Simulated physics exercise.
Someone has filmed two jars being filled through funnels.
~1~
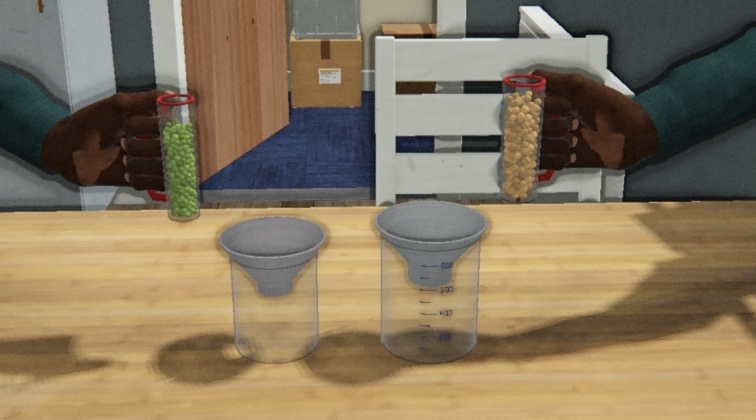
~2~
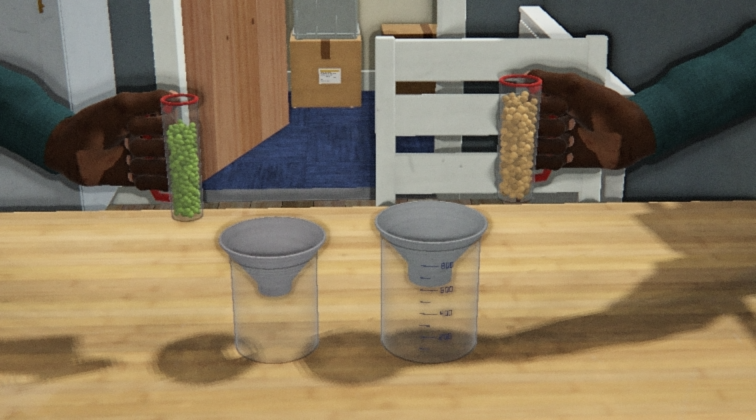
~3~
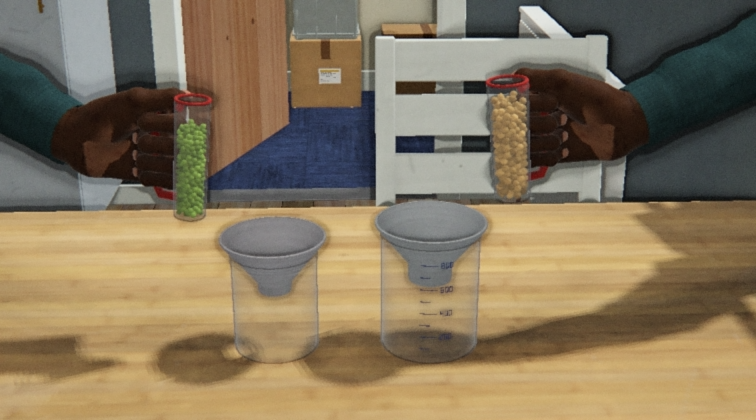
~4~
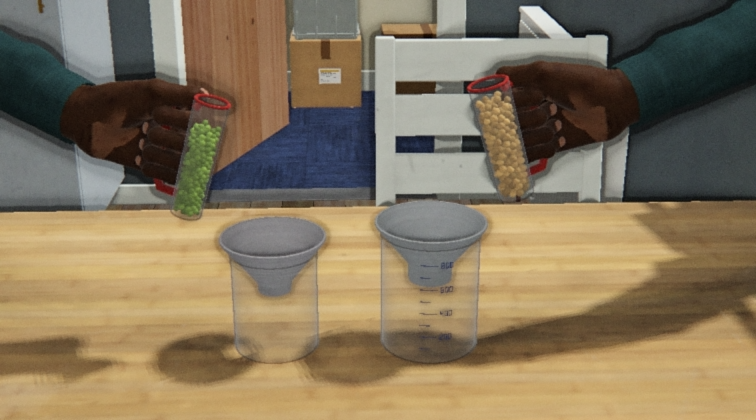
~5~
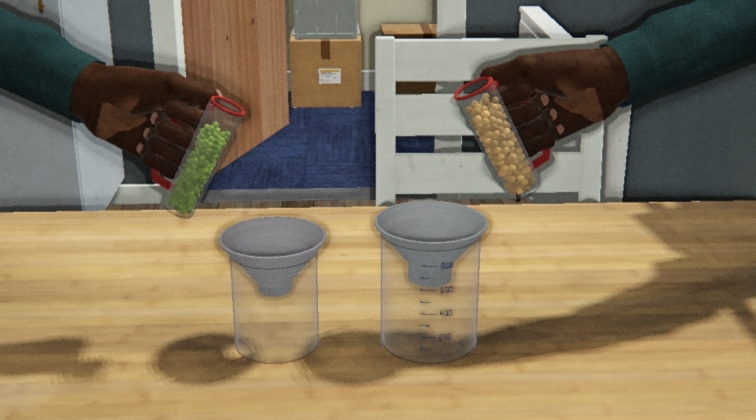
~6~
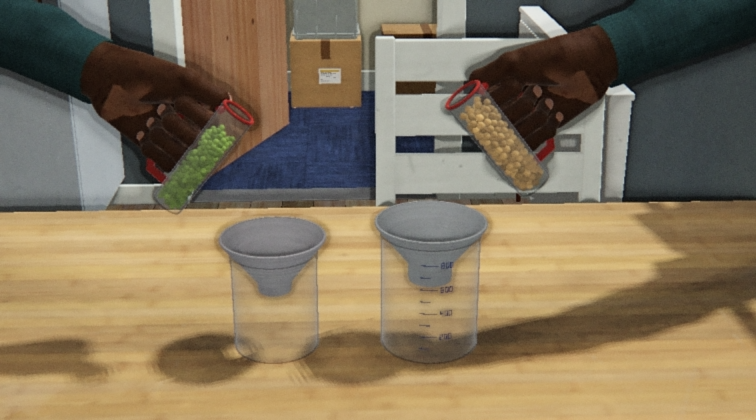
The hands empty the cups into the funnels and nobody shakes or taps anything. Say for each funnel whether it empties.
Left funnel passes it all, right funnel passes it all.
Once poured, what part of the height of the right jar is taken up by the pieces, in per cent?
Some 15 per cent.
Then, 0.42 s on from there, left, the whole lot still in the cup; right, the whole lot still in the cup.
Then, 0.78 s on from there, left, all but a few still in the cup, only a few in or over the funnel; right, all but a few still in the cup, a little in or over the funnel.
Then, 1.09 s on from there, left, near a third still in the cup, near half in or over the funnel, near a quarter down in the jar; right, near half still in the cup, near a quarter in or over the funnel, near a quarter down in the jar.
In the end, left, the whole lot down in the jar; right, the whole lot down in the jar.
